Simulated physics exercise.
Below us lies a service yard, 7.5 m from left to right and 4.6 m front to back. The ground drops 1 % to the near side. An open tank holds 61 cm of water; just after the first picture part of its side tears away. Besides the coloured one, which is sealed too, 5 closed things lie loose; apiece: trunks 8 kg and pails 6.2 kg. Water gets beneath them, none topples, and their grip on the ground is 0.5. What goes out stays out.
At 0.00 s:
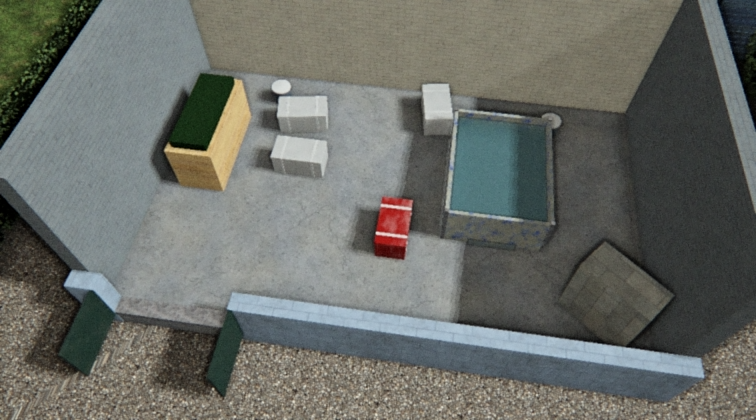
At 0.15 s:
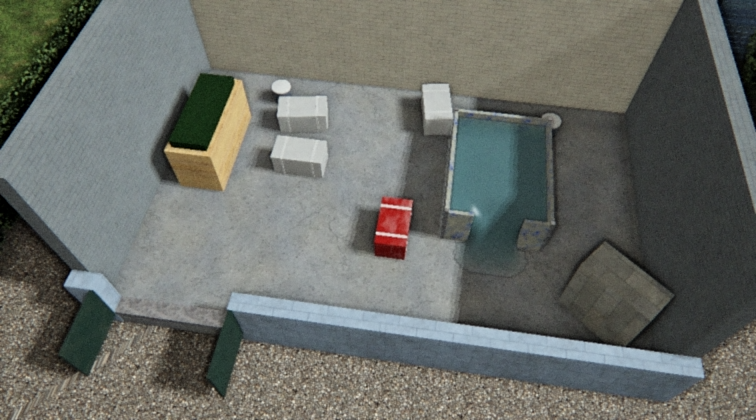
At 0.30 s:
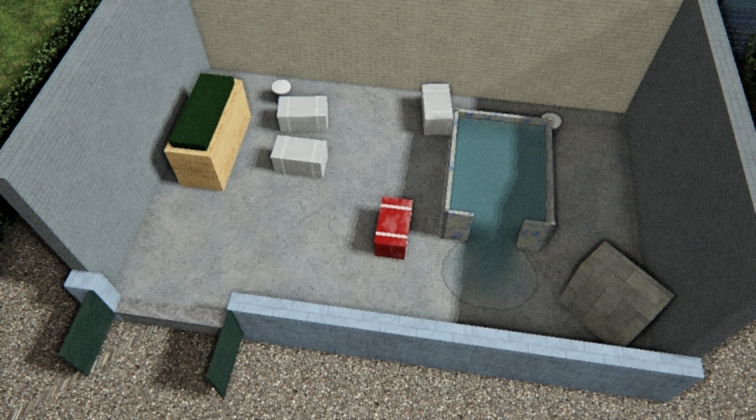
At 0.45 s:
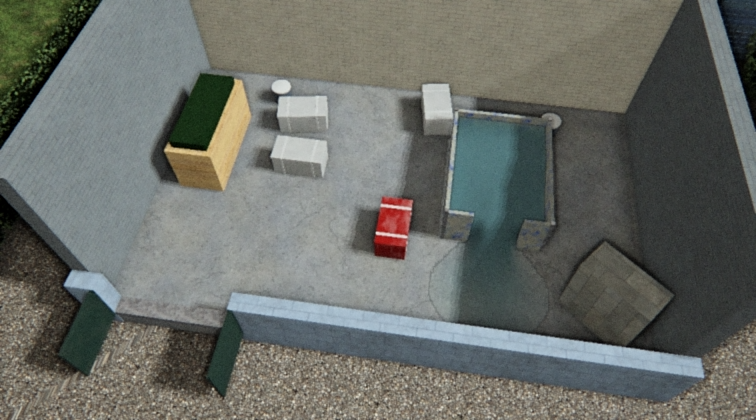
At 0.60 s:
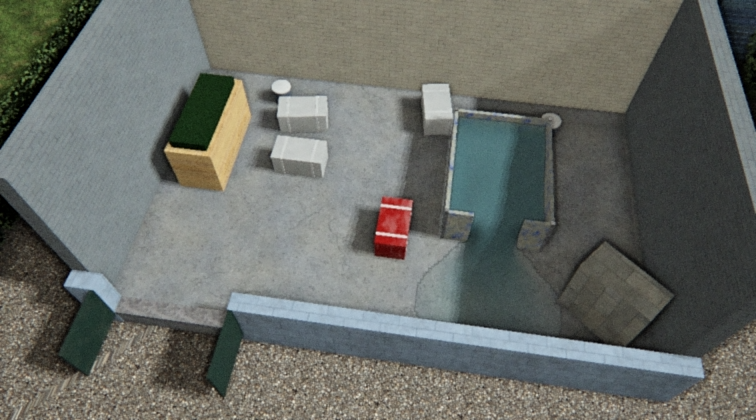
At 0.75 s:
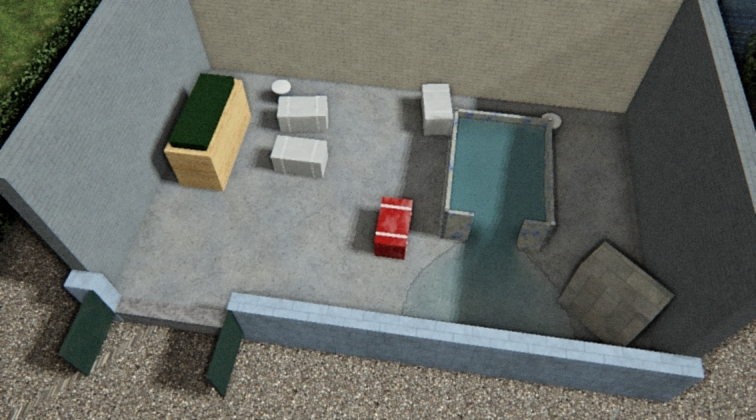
The tank's near side opens and water spreads across the yard floor toward the low wall.
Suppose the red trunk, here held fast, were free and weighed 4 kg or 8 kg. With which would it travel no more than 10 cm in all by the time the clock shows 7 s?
I expect that the lower weight is enough.
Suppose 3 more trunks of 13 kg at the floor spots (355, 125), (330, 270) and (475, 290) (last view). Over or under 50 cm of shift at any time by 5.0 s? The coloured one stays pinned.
In that order: Less, more, over.
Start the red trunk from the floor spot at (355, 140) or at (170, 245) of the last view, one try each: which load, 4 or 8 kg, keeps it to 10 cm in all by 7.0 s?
In that order: Either load holds; neither holds.
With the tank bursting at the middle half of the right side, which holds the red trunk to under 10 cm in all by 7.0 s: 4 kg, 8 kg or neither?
In that case neither load is enough.
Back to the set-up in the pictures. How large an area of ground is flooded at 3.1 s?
About 18 m2.
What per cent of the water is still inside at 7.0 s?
Some 94 per cent remains.
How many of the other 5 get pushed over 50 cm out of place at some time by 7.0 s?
I count 0.
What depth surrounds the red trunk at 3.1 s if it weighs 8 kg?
About 1 cm.
After 1.4 s the red trunk would be 0 cm from its start with 4 kg and 0 cm from its start with 8 kg; 0 cm of water round it then.
After 3.1 s the red trunk would be 0 cm from its start with 4 kg and 0 cm from its start with 8 kg; 1 cm of water round it then.
After 4.9 s the red trunk would be 0 cm from its start with 4 kg and 0 cm from its start with 8 kg; 2 cm of water round it then.
After 7.0 s the red trunk would be 0 cm from its start with 4 kg and 0 cm from its start with 8 kg; 1 cm of water round it then.
